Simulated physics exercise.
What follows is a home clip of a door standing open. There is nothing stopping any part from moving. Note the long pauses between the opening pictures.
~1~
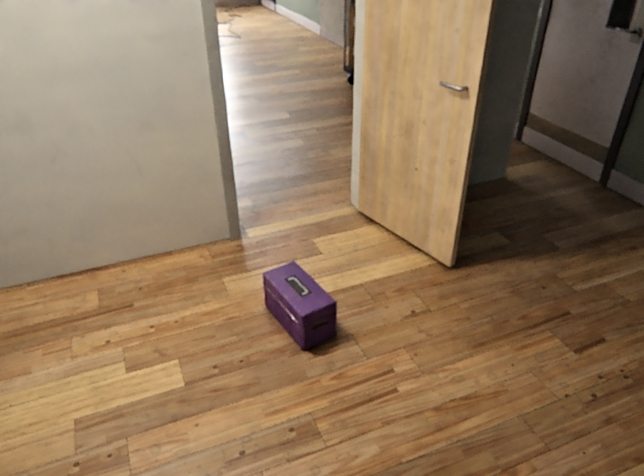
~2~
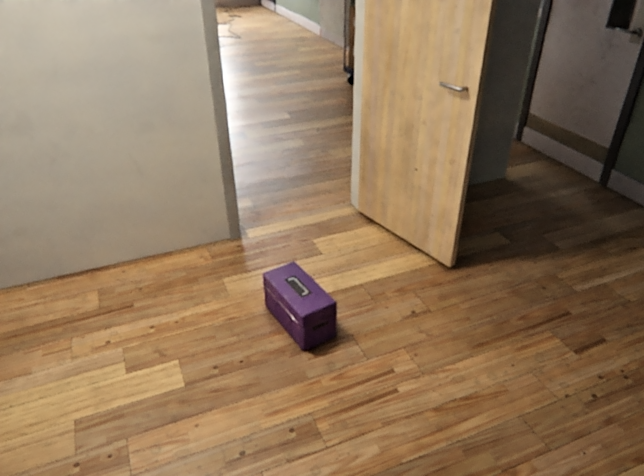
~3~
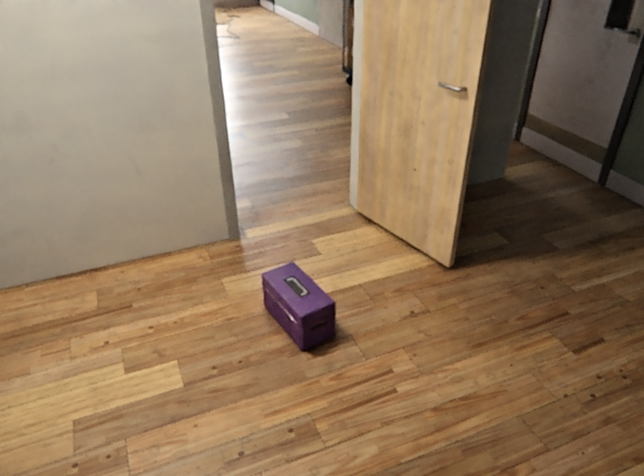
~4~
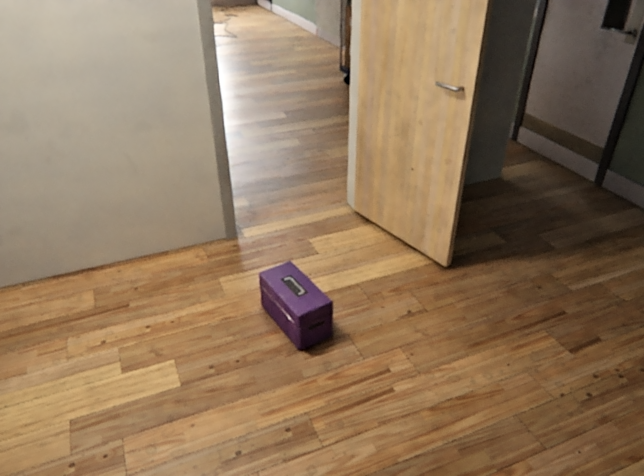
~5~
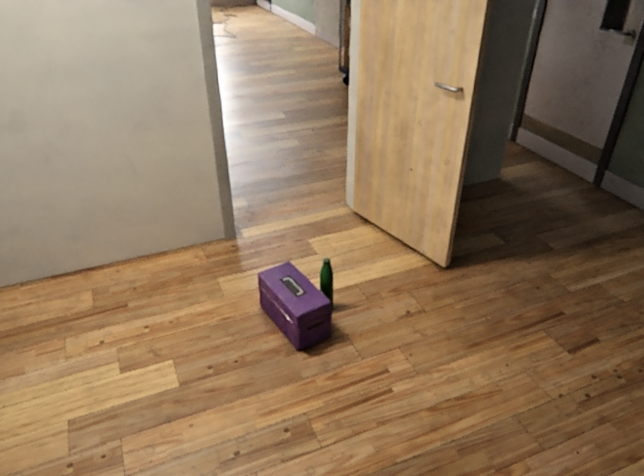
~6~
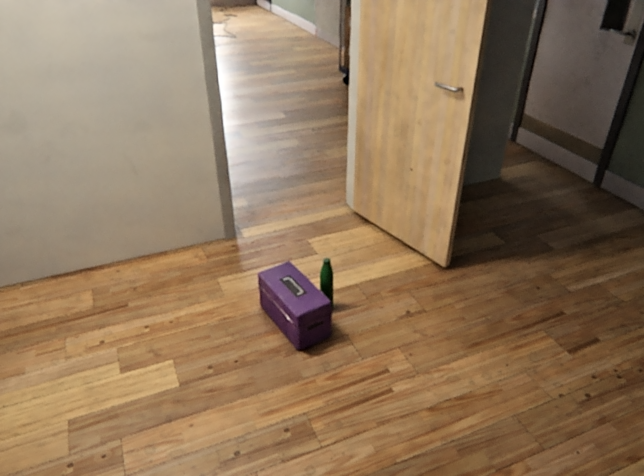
Wooden door standing wide open and still beside a purple toolbox on the floor, a green bottle appearing behind the box.
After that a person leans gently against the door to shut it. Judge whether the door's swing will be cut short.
No, the swing is completed.
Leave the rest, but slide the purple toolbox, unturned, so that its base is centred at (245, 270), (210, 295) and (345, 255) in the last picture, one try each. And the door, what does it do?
Well, on the first try it makes it all the way, on the second it makes it all the way, and on the third it is held back.
Then, 0.70 s on from there, door at 79°.
Then, 1.10 s on from there, door at 47°.
Then, 1.50 s on from there, door at 11°.
In the end, door at 0°; both unmoved. At the end, from the last picture's camera, green bottle near (327, 285).
